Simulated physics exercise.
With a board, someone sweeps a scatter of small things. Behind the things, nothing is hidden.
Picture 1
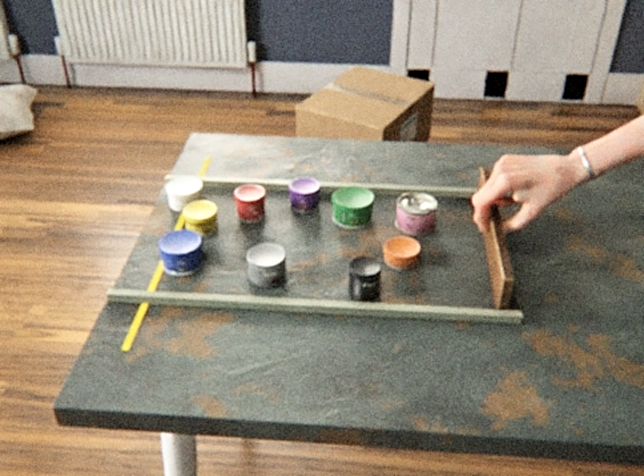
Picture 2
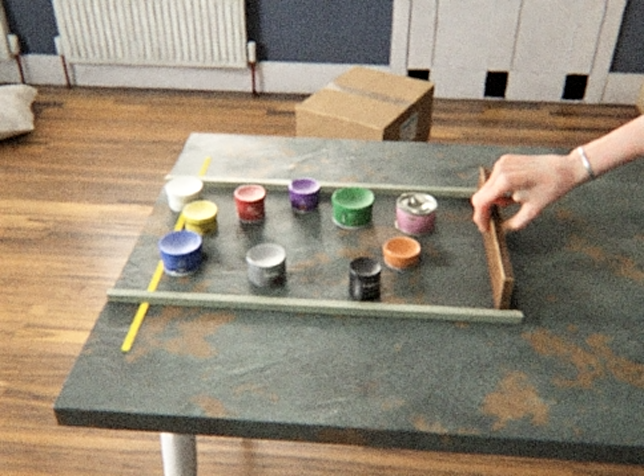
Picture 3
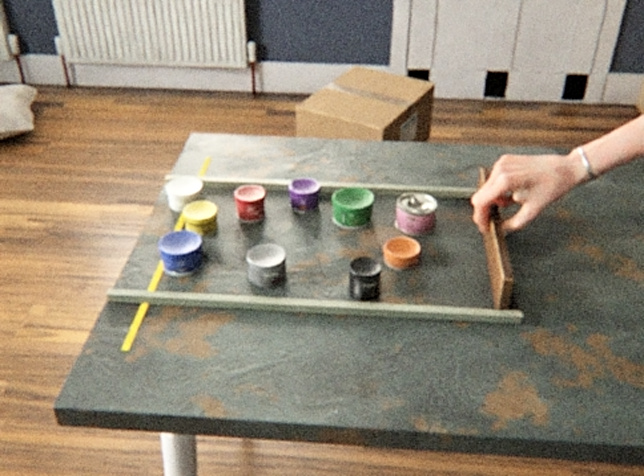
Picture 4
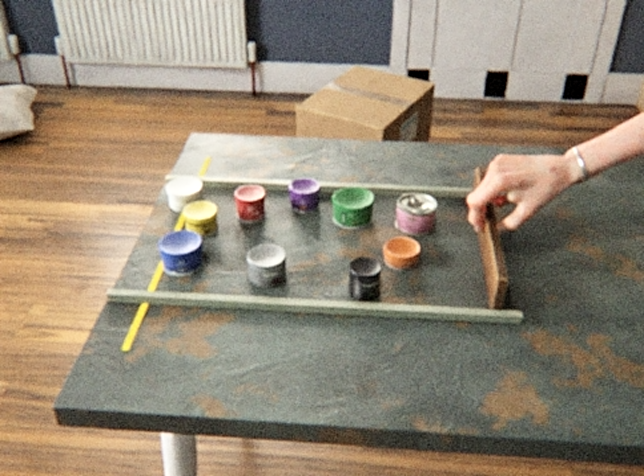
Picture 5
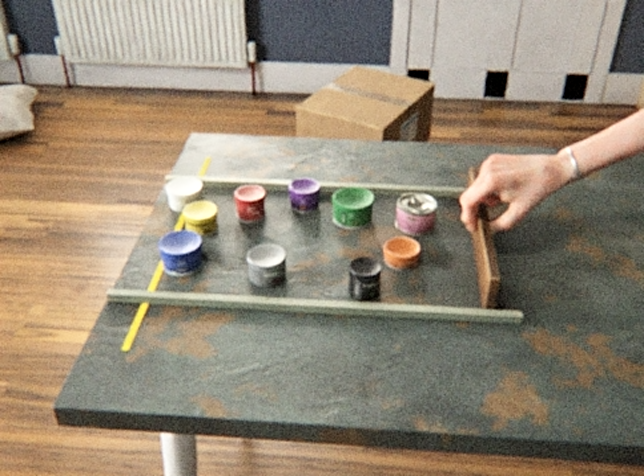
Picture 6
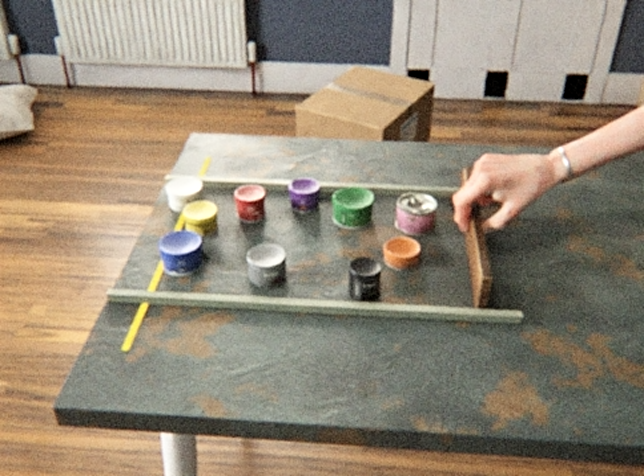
A hand slid an upright wooden board slightly to the left between two rails on a dark table, while the scattered little pots of different colours in front of it stayed where they were.
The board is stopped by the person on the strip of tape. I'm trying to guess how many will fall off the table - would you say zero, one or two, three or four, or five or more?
I would say five or more.
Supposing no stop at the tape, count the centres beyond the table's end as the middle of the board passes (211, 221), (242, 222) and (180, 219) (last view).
Counts by place: 2 / 1 / 5.
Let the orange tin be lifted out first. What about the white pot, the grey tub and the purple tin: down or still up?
In that case the white pot goes off the edge, the grey tub stays where it is, the purple tin stays where it is.
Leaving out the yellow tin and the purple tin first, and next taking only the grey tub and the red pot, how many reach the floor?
The counts would be 3 and 4.
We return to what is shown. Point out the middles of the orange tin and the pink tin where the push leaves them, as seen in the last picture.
Middles: Around (154, 238) and around (163, 208).
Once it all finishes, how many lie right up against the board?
That makes 5.
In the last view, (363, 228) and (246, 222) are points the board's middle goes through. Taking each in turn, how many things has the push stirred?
That makes 5 at the first spot and 10 at the second.
Soon after, none off yet; white pot at rest near (185, 195); blue pot at rest near (182, 253); yellow tin at rest near (201, 220).
By the end, the number that fall off is five or more; fallen, green pot, red pot, yellow tin, blue pot and white pot.
